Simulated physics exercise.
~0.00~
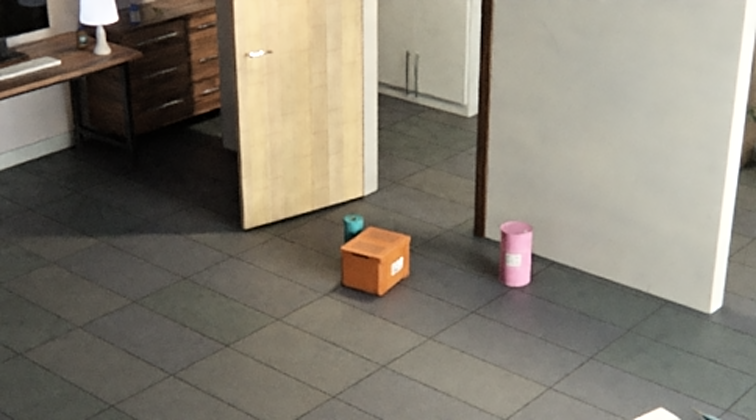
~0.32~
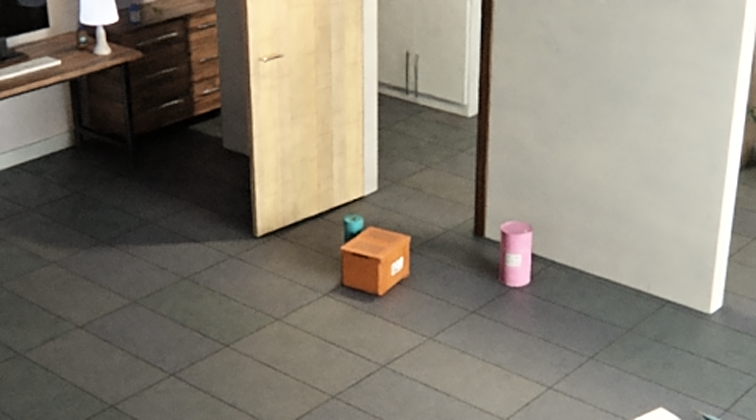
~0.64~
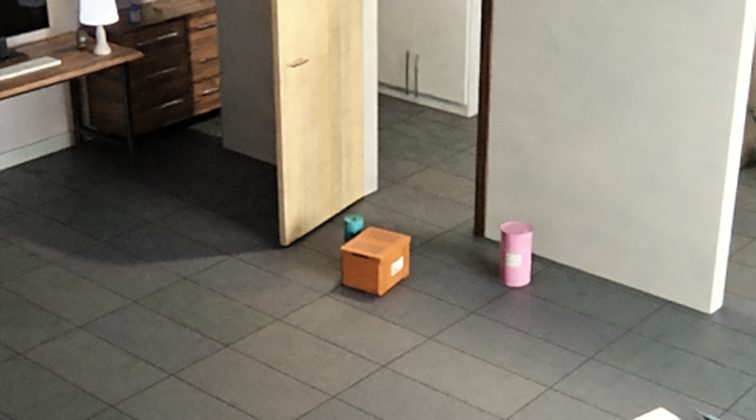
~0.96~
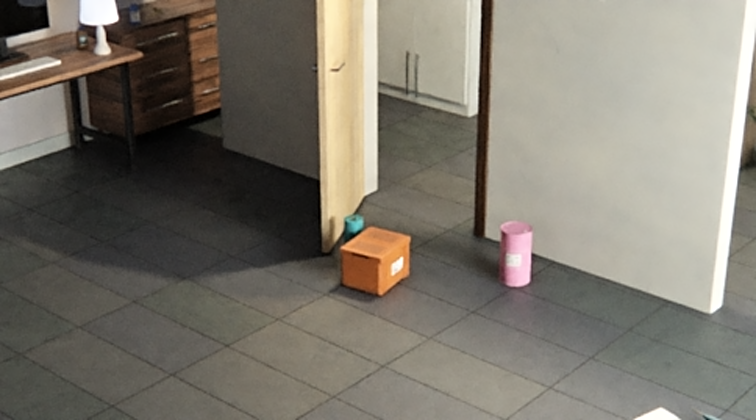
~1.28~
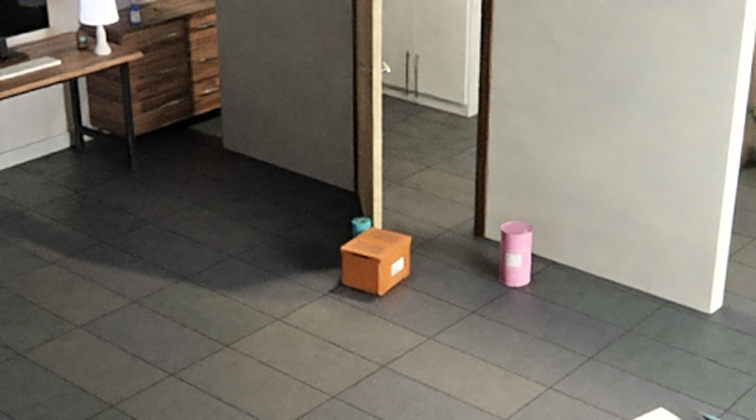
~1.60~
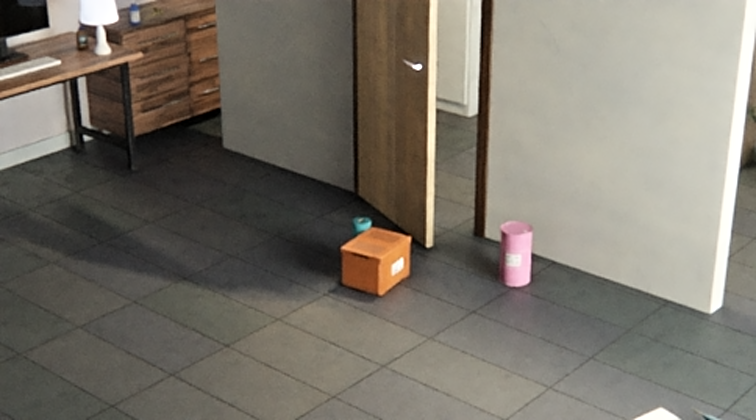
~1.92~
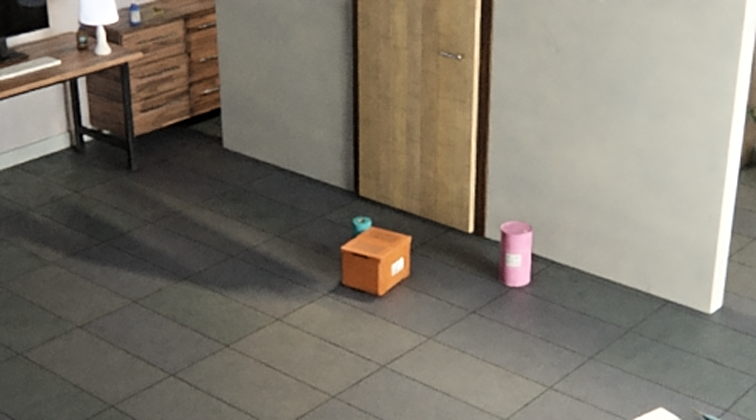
At first, a pale wooden door stands wide open in a grey-floored room, with an orange box and a small turquoise roll near its lower edge and a pink canister farther right. With no one in view, the door slowly swings, its free edge coming forward and moving to the right. As it passes behind the orange box, the turquoise roll shifts slightly to the right. The door keeps turning across the opening, gradually hiding the white cupboard beyond. Finally it rests shut in its frame, with the box and canister still where they began.
